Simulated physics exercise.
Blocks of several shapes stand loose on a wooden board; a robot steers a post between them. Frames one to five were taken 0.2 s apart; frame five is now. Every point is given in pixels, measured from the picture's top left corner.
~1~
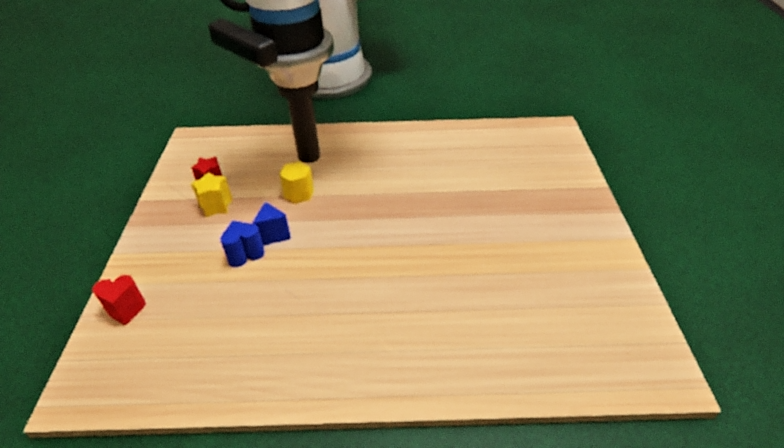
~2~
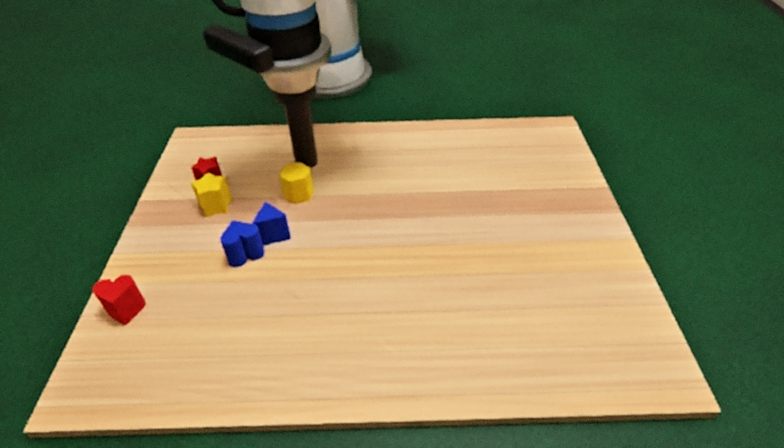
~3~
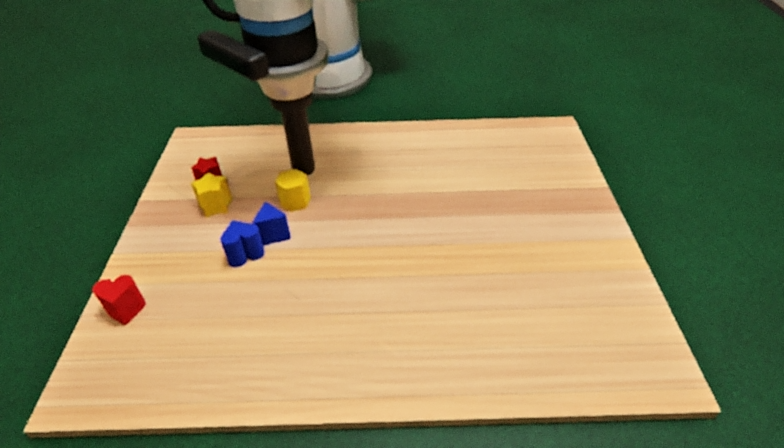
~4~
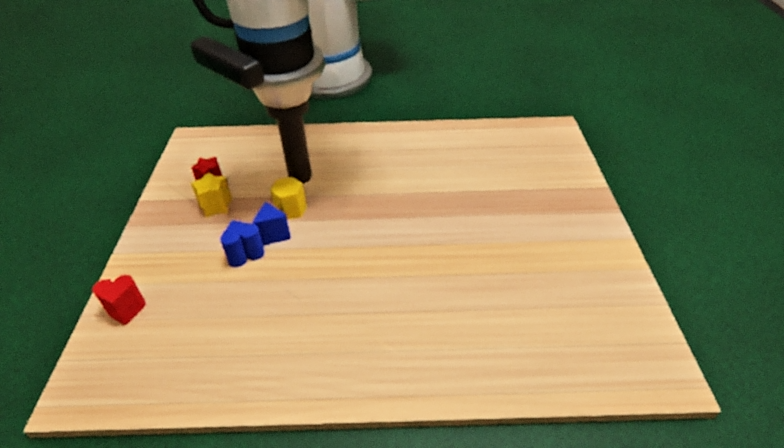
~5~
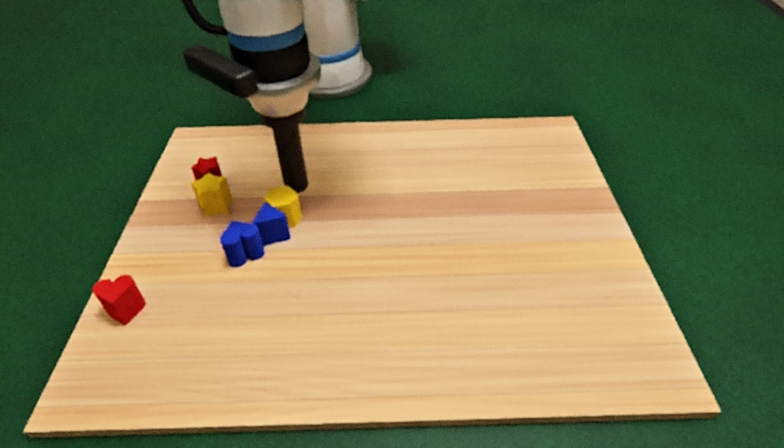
A robot arm's dark post pushes the yellow block down and left toward the blue triangle.
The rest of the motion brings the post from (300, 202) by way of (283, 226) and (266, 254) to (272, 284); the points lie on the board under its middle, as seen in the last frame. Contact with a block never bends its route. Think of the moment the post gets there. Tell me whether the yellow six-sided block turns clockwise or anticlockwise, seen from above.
Viewed from above: Clockwise.
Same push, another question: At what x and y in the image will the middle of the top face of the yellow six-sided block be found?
It is at (231, 265).
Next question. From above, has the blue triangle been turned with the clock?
Short answer: No.
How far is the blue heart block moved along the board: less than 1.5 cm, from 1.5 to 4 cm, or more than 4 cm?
Beyond 4 cm.
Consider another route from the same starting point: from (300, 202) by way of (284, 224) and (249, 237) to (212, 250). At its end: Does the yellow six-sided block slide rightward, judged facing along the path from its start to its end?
The answer is no.
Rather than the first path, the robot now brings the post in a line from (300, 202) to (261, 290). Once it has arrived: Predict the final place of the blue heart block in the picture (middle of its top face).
It ends at (198, 258).
On the path given first. One third of the way, post at (279, 211); blue heart block at (230, 244), turned 50° clockwise; blue triangle at (257, 240), turned 40° anticlockwise; yellow six-sided block at (259, 221), turned 10° clockwise.
Two thirds of the way, post at (262, 239); blue heart block at (205, 260), turned 60° clockwise; blue triangle at (243, 270), turned 70° anticlockwise; yellow six-sided block at (236, 249), turned 25° clockwise.
At the end, post at (267, 268); blue heart block at (197, 264), turned 75° clockwise; blue triangle at (241, 286), turned 75° anticlockwise; yellow six-sided block at (231, 265), turned 70° clockwise.
